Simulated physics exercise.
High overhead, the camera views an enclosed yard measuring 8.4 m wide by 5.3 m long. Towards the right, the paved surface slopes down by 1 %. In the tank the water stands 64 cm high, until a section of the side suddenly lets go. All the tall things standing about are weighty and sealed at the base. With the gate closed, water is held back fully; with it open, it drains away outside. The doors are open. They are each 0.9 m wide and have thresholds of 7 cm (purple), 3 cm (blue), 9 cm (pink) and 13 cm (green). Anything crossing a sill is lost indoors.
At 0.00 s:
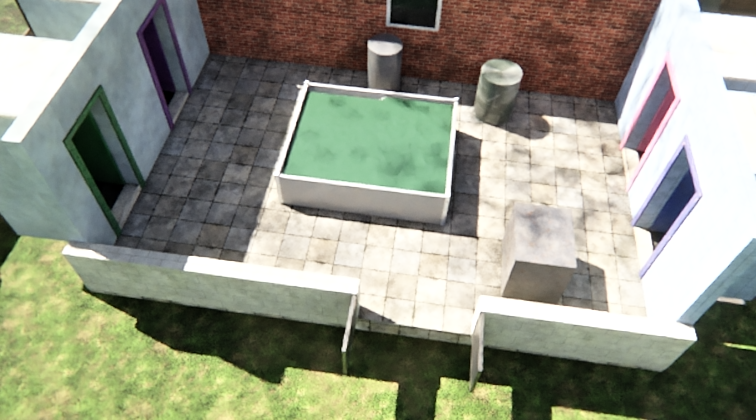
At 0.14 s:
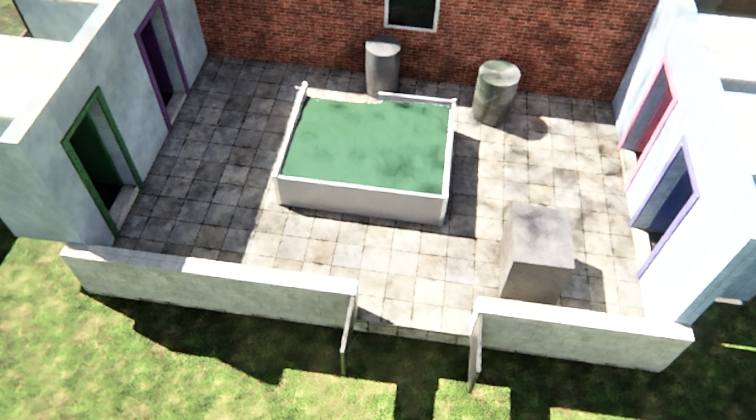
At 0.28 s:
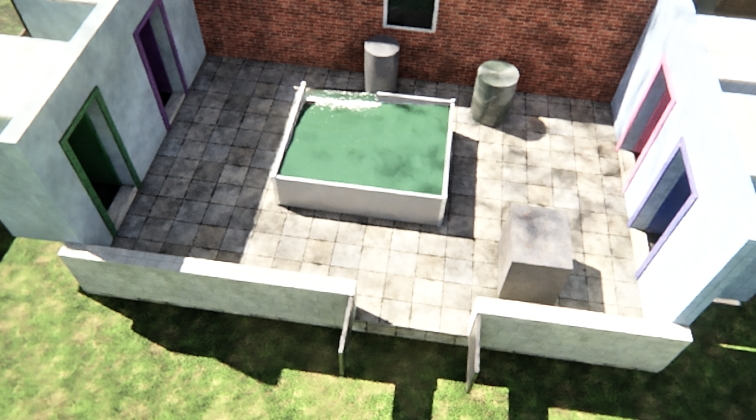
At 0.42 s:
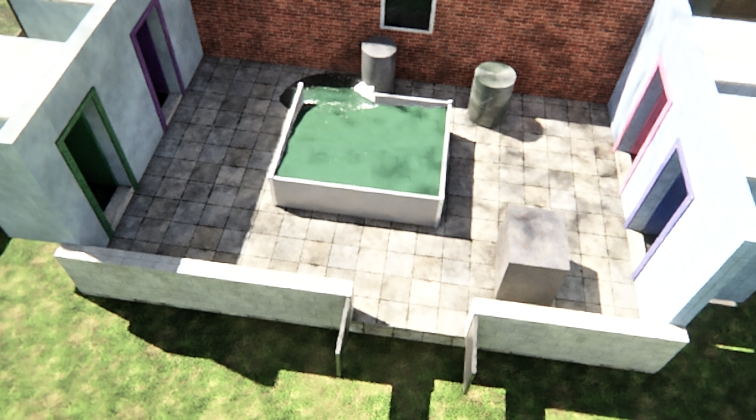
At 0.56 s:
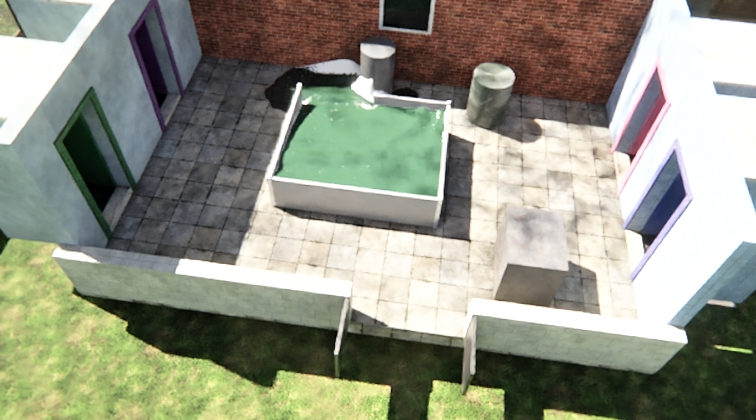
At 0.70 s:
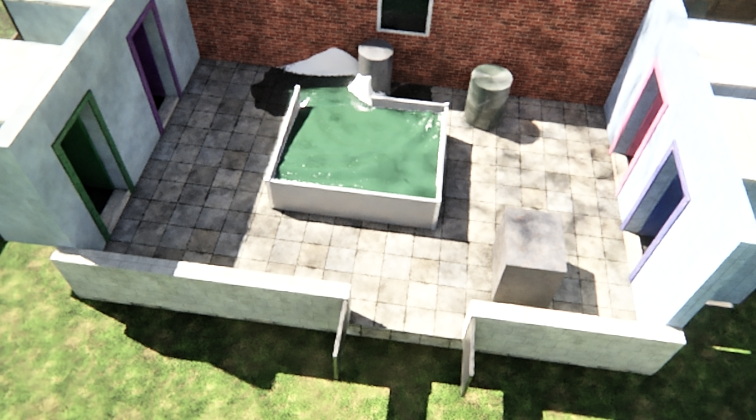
At first, green water lies still in a pale rectangular tank in a paved, walled yard. Then part of the tank's far side opens, and white froth breaks along the water there. Water pours out behind the tank, spreading in a dark and pale patch by the brick wall, while ripples cross the tank.
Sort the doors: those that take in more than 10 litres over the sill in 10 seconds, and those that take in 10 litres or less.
Sorted: The purple door takes in more; the blue door takes in more; the pink door takes in 10 litres or less; the green door takes in 10 litres or less.
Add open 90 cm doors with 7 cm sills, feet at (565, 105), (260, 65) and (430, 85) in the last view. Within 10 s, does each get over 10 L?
Check each in turn: The first fails, the second succeeds, the third succeeds.
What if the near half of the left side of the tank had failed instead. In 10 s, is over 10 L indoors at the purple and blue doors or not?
Against the limit, the purple door exceeds it and the blue door stays within it.
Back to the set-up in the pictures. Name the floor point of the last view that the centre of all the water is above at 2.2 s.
About (340, 137).
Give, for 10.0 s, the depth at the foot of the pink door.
The depth there is near 9.0 cm.
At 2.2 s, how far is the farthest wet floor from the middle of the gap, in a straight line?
I'd say around 5.0 m from the gap.
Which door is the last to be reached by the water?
Blue.
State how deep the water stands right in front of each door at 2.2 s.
Door by door, in cm: Purple reads 15, blue reads 0, pink reads 0, green reads 0.
After 1.4 s water covers 15 % of the floor and is deepest (54 cm) near (336, 78); purple door not reached, blue door not reached, pink door not reached, green door not reached.
After 2.2 s water covers 25 % of the floor and is deepest (50 cm) near (336, 78); purple door 15 cm at the sill, 1 L in, blue door not reached, pink door not reached, green door not reached.
After 3.5 s water covers 55 % of the floor and is deepest (36 cm) near (202, 73); purple door 19 cm at the sill, 58 L in, blue door not reached, pink door 4 cm at the sill, 0 L in, green door 6 cm at the sill, 0 L in.
After 6.0 s water covers 85 % of the floor and is deepest (20 cm) near (356, 104); purple door 14 cm at the sill, 144 L in, blue door 6 cm at the sill, 4 L in, pink door 8 cm at the sill, 0 L in, green door 6 cm at the sill, 0 L in.
After 10.0 s water covers 100 % of the floor and is deepest (18 cm) near (479, 275); purple door 9 cm at the sill, 184 L in, blue door 12 cm at the sill, 44 L in, pink door 9 cm at the sill, 0 L in, green door 10 cm at the sill, 1 L in.
